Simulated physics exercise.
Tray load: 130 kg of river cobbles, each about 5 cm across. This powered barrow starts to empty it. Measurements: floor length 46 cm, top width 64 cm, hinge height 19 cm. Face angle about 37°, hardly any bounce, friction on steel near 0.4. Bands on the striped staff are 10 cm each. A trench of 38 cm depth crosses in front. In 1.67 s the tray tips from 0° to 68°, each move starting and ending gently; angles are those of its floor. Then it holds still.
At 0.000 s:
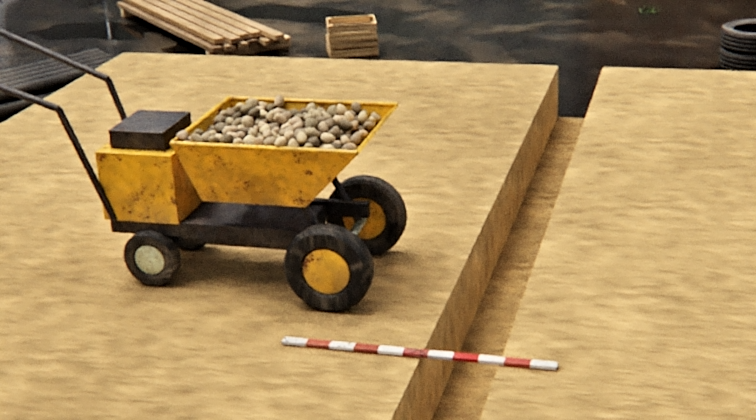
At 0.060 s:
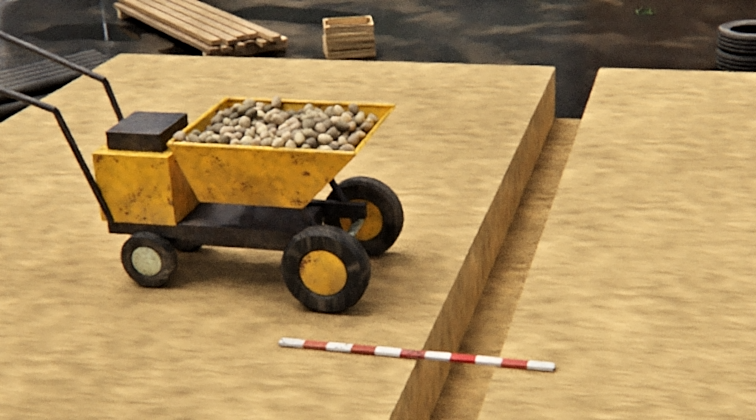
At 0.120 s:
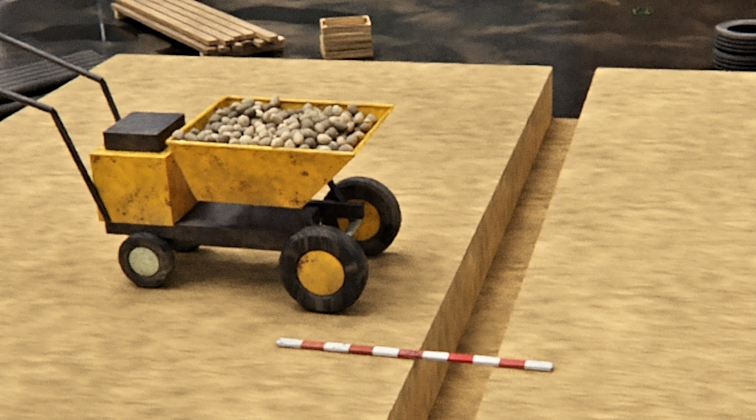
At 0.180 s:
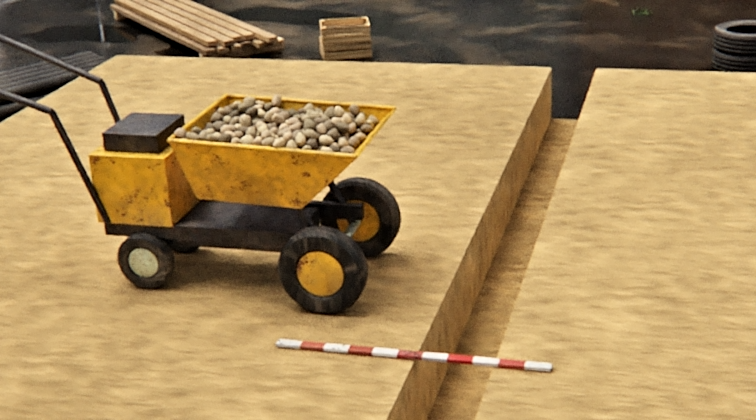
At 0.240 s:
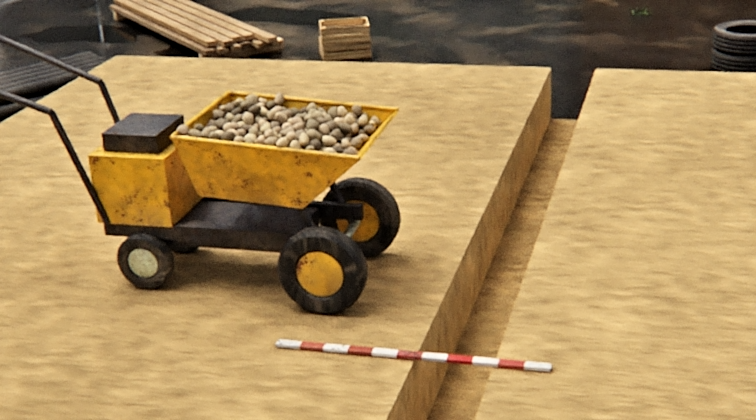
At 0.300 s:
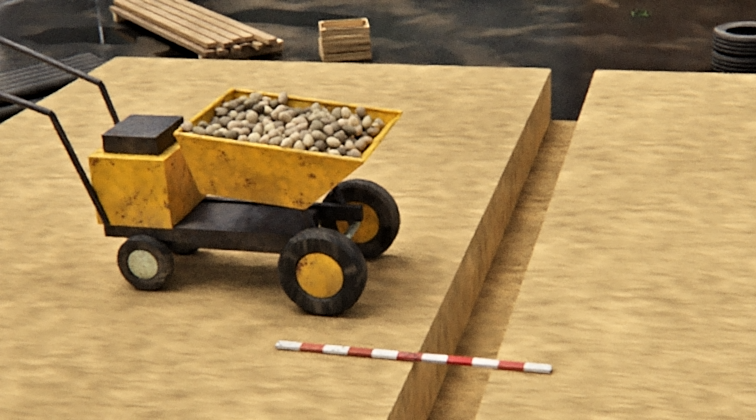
Yellow powered barrow loaded with rounded stones standing beside a trench and striped staff, its tray slowly tilting slightly toward the right.
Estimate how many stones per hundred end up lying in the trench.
64 %.
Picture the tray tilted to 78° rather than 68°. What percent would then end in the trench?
About 65%.
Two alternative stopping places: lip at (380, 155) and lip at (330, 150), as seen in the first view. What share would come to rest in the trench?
Estimates: 40 % then 90 %.
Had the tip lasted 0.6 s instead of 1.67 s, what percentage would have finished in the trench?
Roughly 35 per cent.
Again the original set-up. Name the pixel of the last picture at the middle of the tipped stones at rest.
Their centre sits close to (503, 347).
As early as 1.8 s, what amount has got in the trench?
By then, around 35 percent.
After 1.2 s the floor is at 57°; 98 % in the tray, 2 % in the trench; the foremost stones are at (477, 230).
After 1.8 s the floor is at 68°; 40 % in the tray, 35 % in the trench, 26 % past the trench; the foremost stones are at (624, 300).
After 2.1 s the floor is at 68°; 13 % in the tray, 50 % in the trench, 37 % past the trench; the foremost stones are at (717, 298).
After 4.1 s the floor is at 68°; 0 % in the tray, 64 % in the trench, 36 % past the trench; the foremost stones are past the picture's edge.
